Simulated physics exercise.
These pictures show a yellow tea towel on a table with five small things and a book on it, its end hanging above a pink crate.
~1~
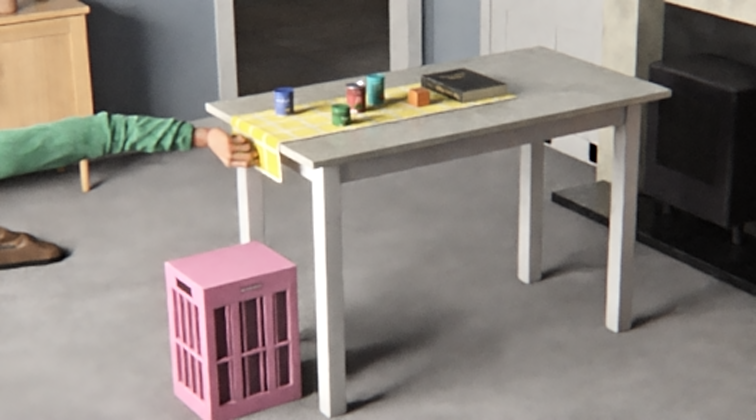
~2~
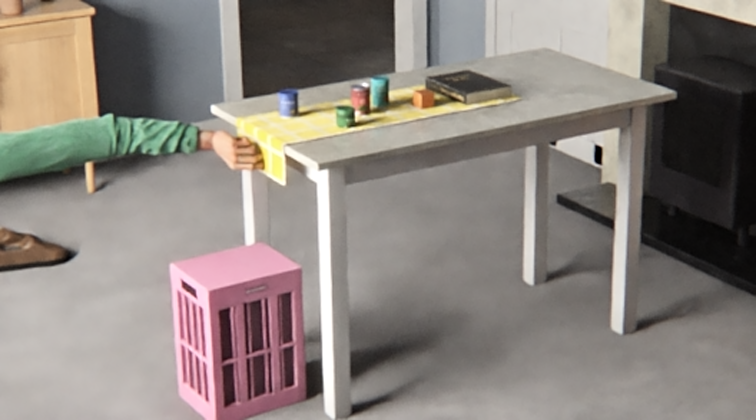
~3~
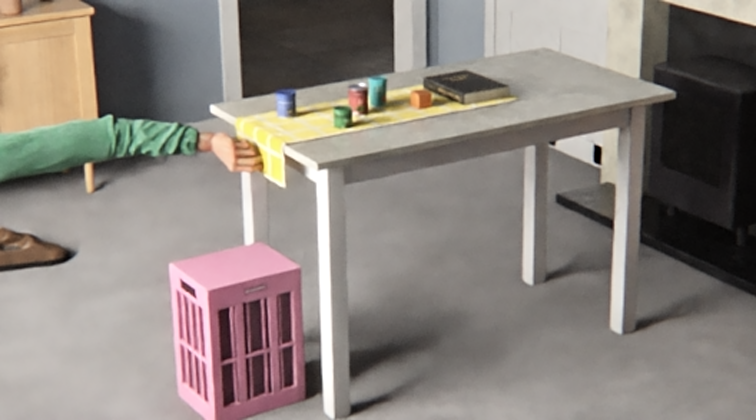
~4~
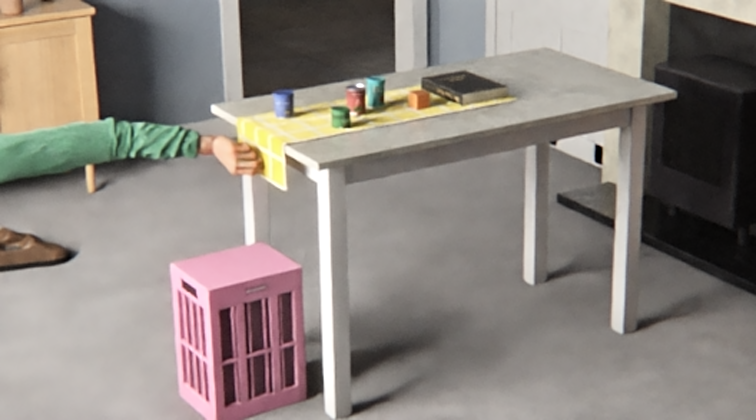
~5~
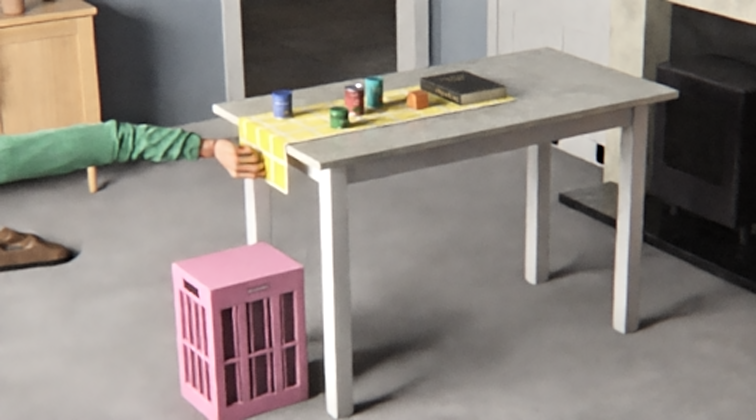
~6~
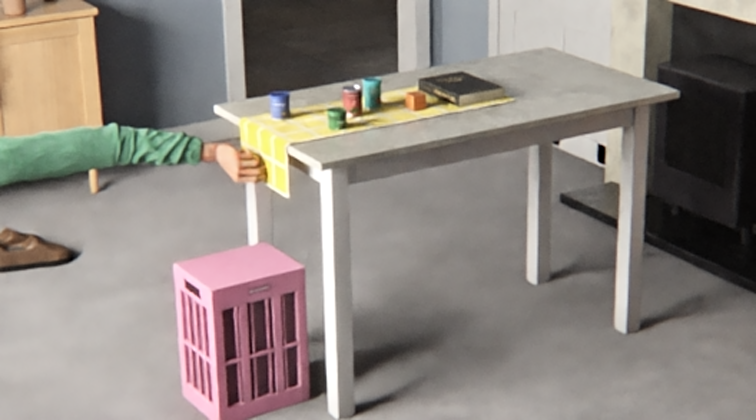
A yellow tea towel, gripped at its end by a green-sleeved arm, slides slightly left over the table edge, its hem lowering above a pink crate, while four small pots and cans, an orange cube and a book shift slightly with it.
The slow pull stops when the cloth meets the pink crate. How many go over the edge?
The count of fallen things is two.
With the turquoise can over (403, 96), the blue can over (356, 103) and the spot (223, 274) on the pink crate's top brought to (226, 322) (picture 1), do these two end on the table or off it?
The turquoise can does not fall; the blue can falls.
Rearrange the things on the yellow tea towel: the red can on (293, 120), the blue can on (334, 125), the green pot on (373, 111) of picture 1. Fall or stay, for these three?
The red can goes over, the blue can comes down, the green pot does not fall.
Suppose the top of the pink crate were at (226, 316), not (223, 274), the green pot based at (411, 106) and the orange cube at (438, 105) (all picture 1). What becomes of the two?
The green pot holds on, the orange cube survives.
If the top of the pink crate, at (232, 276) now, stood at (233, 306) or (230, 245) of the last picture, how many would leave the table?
Over the edge go 3 and 1.
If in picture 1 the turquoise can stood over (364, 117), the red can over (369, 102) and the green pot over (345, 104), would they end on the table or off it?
The turquoise can survives; the red can survives; the green pot remains up.
Soon after, hem near (265, 230); blue can gone.
After that, hem on the crate; blue can and green pot gone.
In the end, hem on the crate; blue can and green pot gone. It carries off two.
